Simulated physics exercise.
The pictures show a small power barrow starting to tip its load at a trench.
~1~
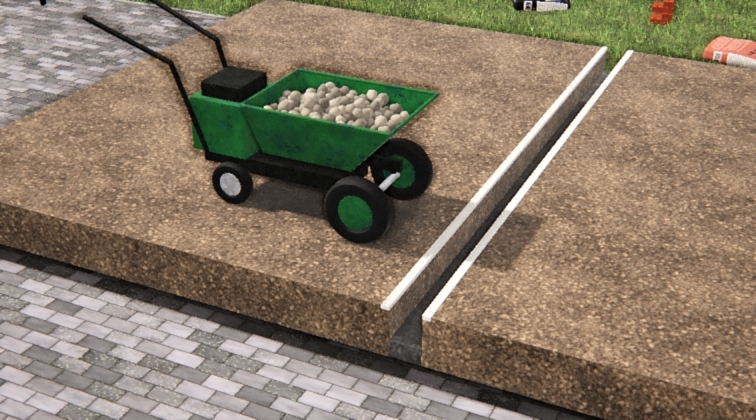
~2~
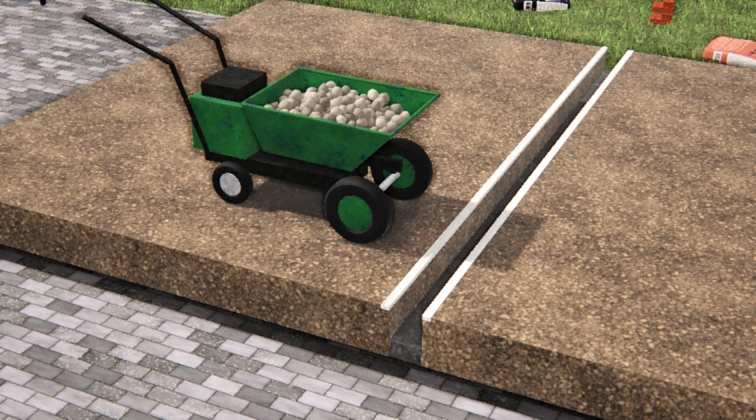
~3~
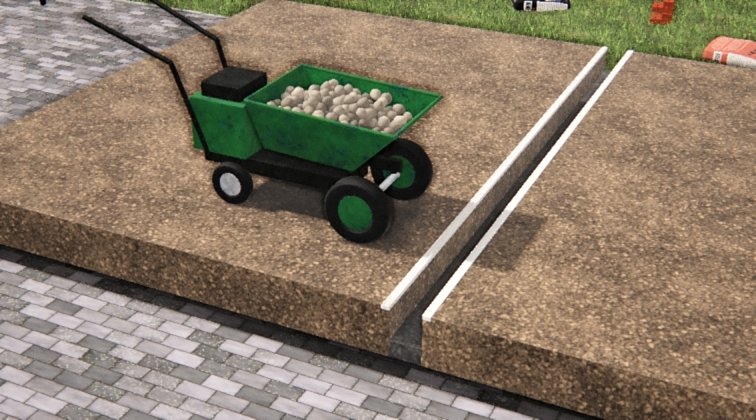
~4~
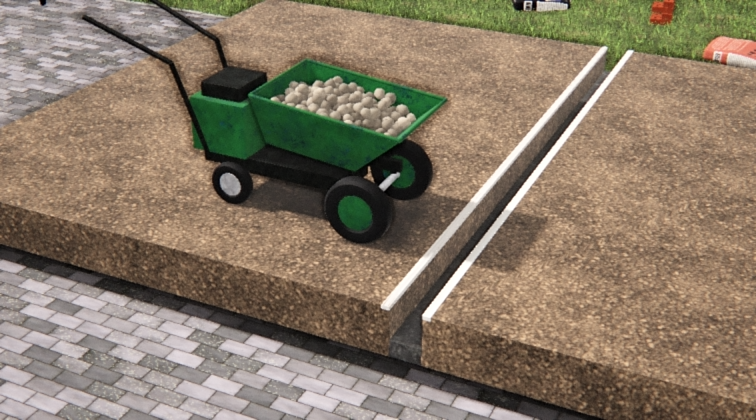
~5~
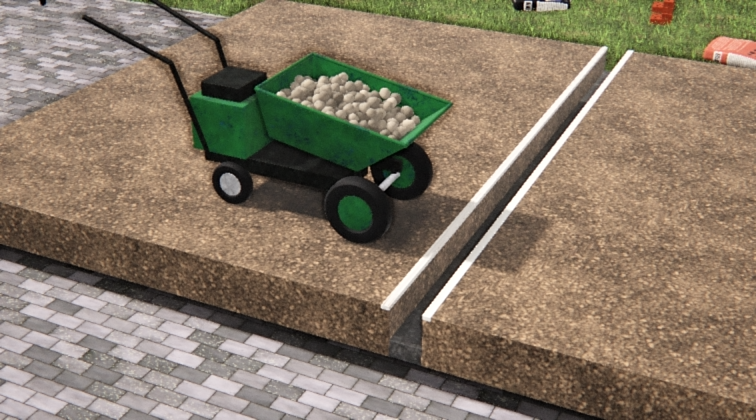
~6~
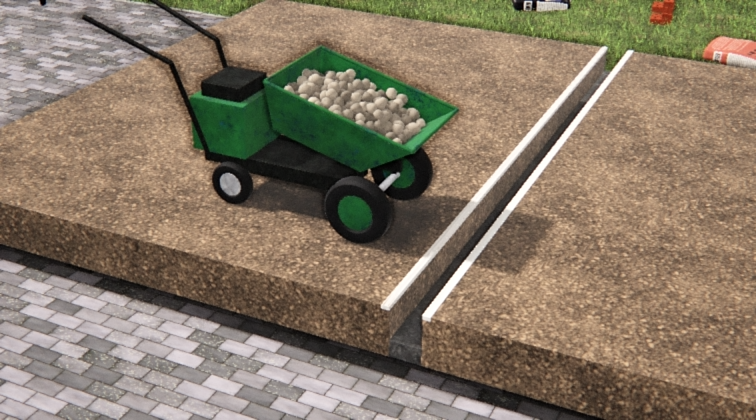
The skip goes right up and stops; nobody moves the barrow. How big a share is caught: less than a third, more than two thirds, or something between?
The trench ends with less than a third of it.
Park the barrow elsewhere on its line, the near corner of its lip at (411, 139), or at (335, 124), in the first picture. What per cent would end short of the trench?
Roughly 0 per cent, and 20 per cent.
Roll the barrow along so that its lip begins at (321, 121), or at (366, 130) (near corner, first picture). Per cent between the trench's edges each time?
First some 40, then 50 per cent.
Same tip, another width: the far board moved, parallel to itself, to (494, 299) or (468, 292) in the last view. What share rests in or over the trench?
First some 90, then 60 per cent.
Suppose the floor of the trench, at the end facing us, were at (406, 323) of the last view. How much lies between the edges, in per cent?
Some 10 per cent.
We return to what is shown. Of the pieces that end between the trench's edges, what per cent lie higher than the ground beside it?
Roughly 5 in a hundred.
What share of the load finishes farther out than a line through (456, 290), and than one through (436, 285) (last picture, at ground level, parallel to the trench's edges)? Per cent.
About 60 and 70 per cent.
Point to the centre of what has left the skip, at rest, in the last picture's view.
Near (517, 243).
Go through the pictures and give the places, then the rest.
In the first frame, lip of the skip at (391, 135), level; top of the load at (322, 104), river pebbles; first edge of the trench at (409, 278); far edge at (449, 288), the trench under half as wide as the skip, and about as deep as wide.
In the second frame, lip of the skip at (392, 136), level; top of the load at (322, 104).
In the third frame, lip of the skip at (395, 138), tipped barely; top of the load at (325, 102).
In the fourth frame, lip of the skip at (399, 141), tipped a little; top of the load at (329, 100).
In the fifth frame, lip of the skip at (405, 146), tipped a little; top of the load at (320, 94).
In the sixth frame, lip of the skip at (412, 152), tipped clearly; top of the load at (327, 90); first edge of the trench at (409, 278); far edge at (449, 288).
Soon, skip tipped steeply; all in the skip.
A while on, skip tipped right over; about two thirds in the skip; a small part in or heaped over the trench; about a third beyond it; a stray few falling.
Towards the end, skip tipped right over; a small part in the skip; about a quarter in or heaped over the trench; about two thirds beyond it.
Finally, skip tipped right over; a small part in the skip; about a quarter in or heaped over the trench; about two thirds beyond it.
